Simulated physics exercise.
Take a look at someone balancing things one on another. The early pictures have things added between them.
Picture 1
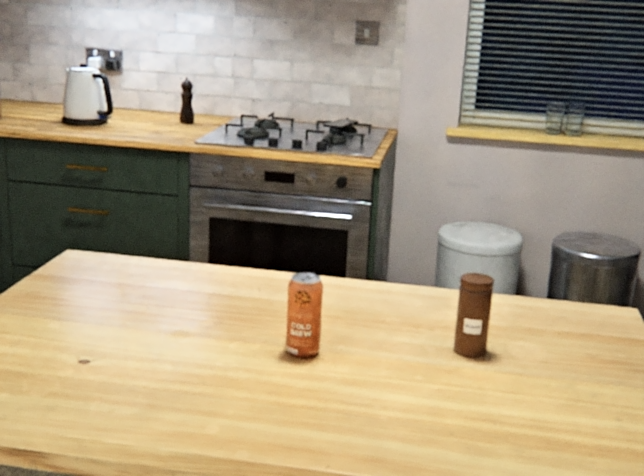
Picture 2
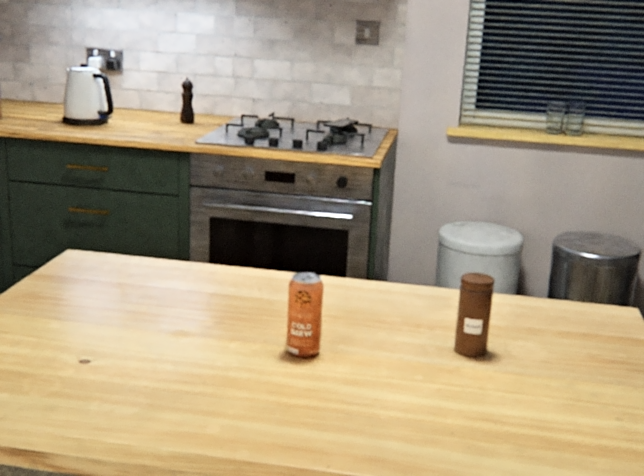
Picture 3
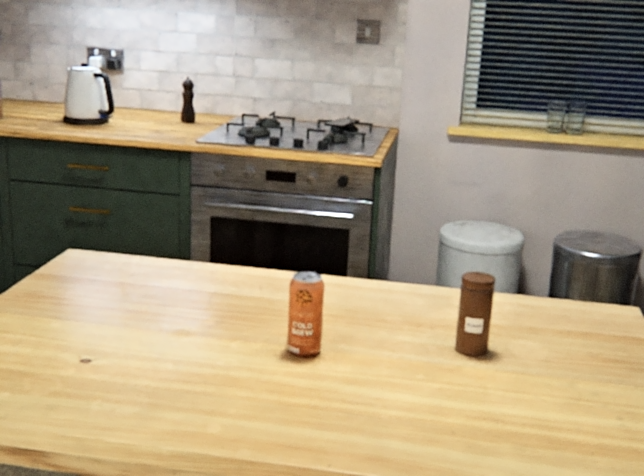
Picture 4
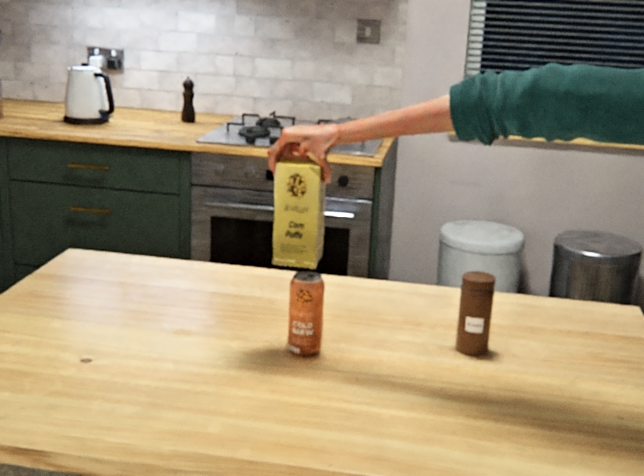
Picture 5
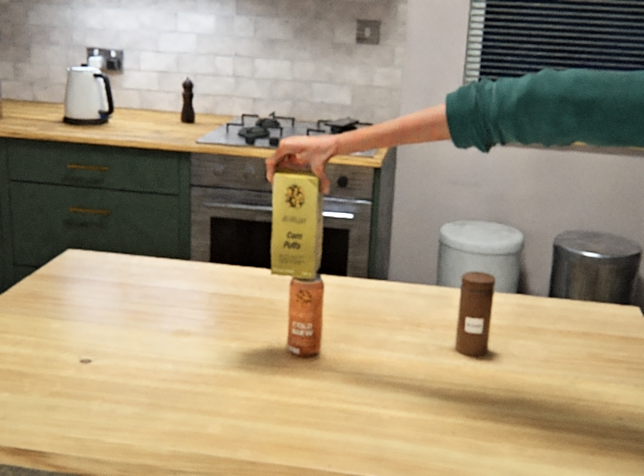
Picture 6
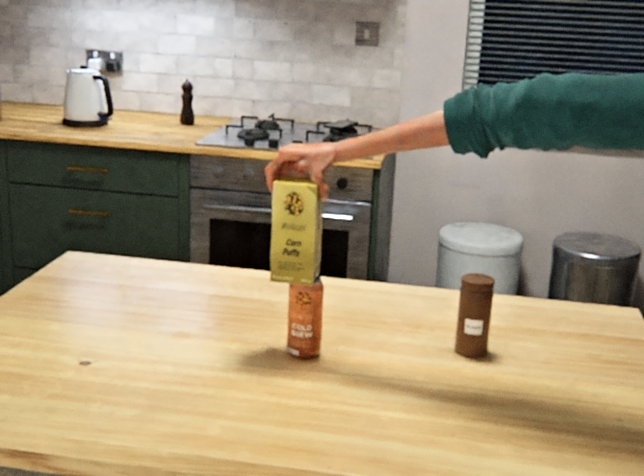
A hand in a green sleeve brought a yellow carton in over the orange can on the wooden table and lowered it onto the can's top, while the brown jar stood still to the right.
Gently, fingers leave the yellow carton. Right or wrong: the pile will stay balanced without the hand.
Right.
Then, 0.90 s on from there, no change.
Then, 2.00 s on from there, yellow carton resting near (297, 229).
In the end, all 3 unmoved. At the end, from the last picture's camera, yellow carton near (297, 229). The pile holds.
